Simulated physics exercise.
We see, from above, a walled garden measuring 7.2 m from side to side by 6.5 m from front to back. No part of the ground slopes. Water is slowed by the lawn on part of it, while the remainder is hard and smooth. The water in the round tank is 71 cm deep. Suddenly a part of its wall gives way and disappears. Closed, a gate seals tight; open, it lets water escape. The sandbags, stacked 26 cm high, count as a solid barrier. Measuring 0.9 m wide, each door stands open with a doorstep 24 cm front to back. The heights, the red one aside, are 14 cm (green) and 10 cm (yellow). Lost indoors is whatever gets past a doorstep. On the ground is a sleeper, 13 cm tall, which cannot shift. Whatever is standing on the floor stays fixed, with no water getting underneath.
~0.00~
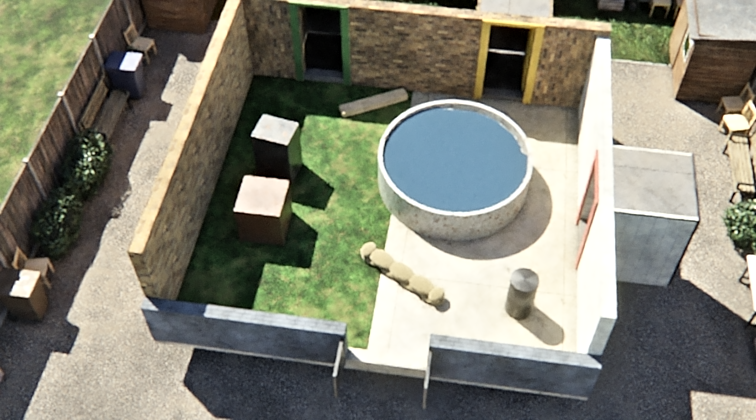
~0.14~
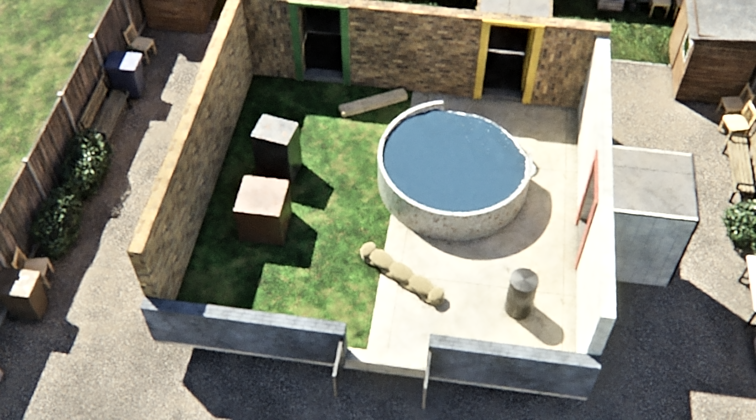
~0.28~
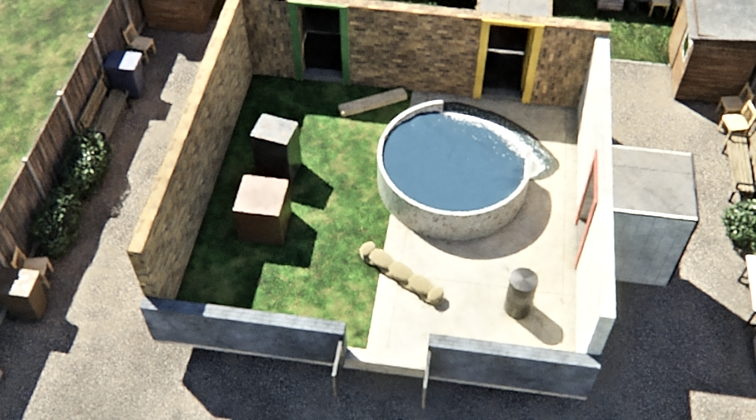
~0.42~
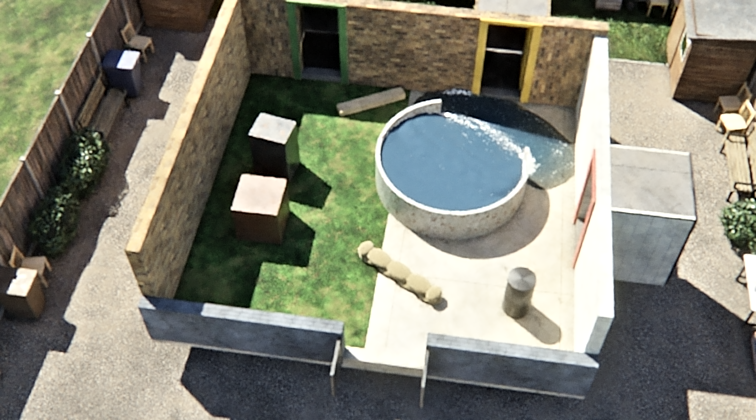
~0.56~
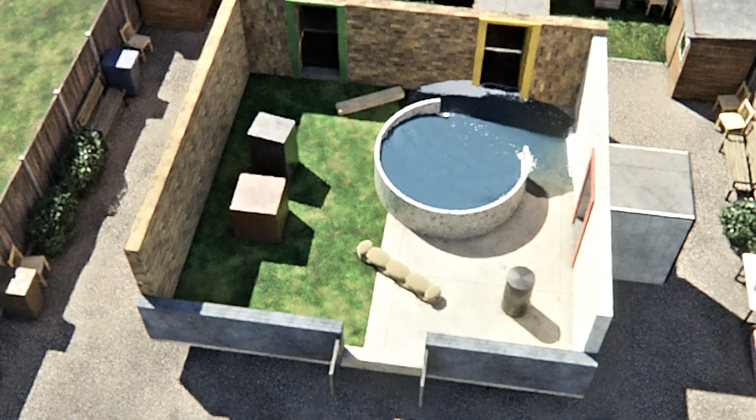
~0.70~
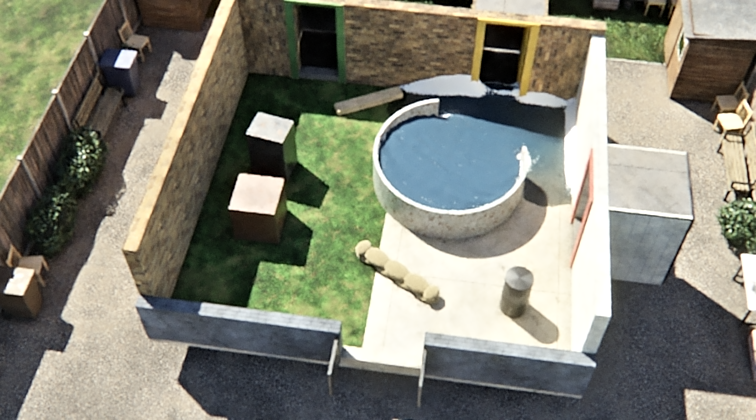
The video shows a walled garden from above, where part of the round tank's far wall disappears and water pours out through the gap, spreading across the pale paving toward the back wall beside the yellow-framed doorway.
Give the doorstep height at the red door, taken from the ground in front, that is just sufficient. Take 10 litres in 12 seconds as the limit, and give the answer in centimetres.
Roughly 6.5 cm above the ground in front.
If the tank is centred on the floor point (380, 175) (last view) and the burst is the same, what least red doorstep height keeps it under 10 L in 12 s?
Minimum: Approx. 9.0 cm.
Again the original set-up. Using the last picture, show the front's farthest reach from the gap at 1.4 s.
I'd put the front's tip around (345, 83).
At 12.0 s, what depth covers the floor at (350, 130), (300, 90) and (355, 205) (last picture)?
Depth: About 8, 8, 7 cm.
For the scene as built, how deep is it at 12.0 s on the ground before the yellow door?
9.5 cm.
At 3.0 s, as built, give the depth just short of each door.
In cm: Green 5, yellow 35, red 9.
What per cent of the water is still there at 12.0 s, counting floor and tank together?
Around 74 per cent of the water.
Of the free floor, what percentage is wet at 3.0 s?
Approximately 35 % of the floor.
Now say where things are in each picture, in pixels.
In the first frame, the round tank at (455, 157) is whole and still, 71 cm deep; the red door at (588, 211) is dry.
In the second frame, the gap is on the far side, the front 0.3 m out at (534, 166); the back of the round tank holds 71 cm.
In the third frame, the gap is on the far side, the front 0.8 m out at (555, 163); the back of the round tank holds 71 cm.
In the fourth frame, the front is at (574, 152), 1.3 m from the gap on the far side; 4.0 m2 of floor is wet, 71 cm left at the back.
In the fifth frame, the front is at (573, 124), 1.7 m from the gap on the far side; 5.3 m2 of floor is wet, 71 cm left at the back.
In the sixth frame, the gap is on the far side, the front 2.0 m out at (572, 107); the back of the round tank holds 70 cm; 1.1 m in a straight line remain to the red door at (582, 210).
After 1.4 s water covers 15 % of the floor, deepest (64 cm) near (524, 102); 2 cm at the red door, 0 litres in over its 21 cm doorstep.
After 3.0 s water covers 35 % of the floor, deepest (38 cm) near (566, 106); 9 cm at the red door, 0 litres in over its 21 cm doorstep.
After 12.0 s water covers 95 % of the floor, deepest (10 cm) near (203, 326); 5 cm at the red door, 0 litres in over its 21 cm doorstep.
At the red door as built, the water arrived by 1.4 s and peaked near 11 cm at 4.2 s.
Run again over the same 12 s with other heights there, 14 litres in over 6 cm, 4 litres over 8 cm. The limit of 10 litres is kept from about 6.5 cm up.
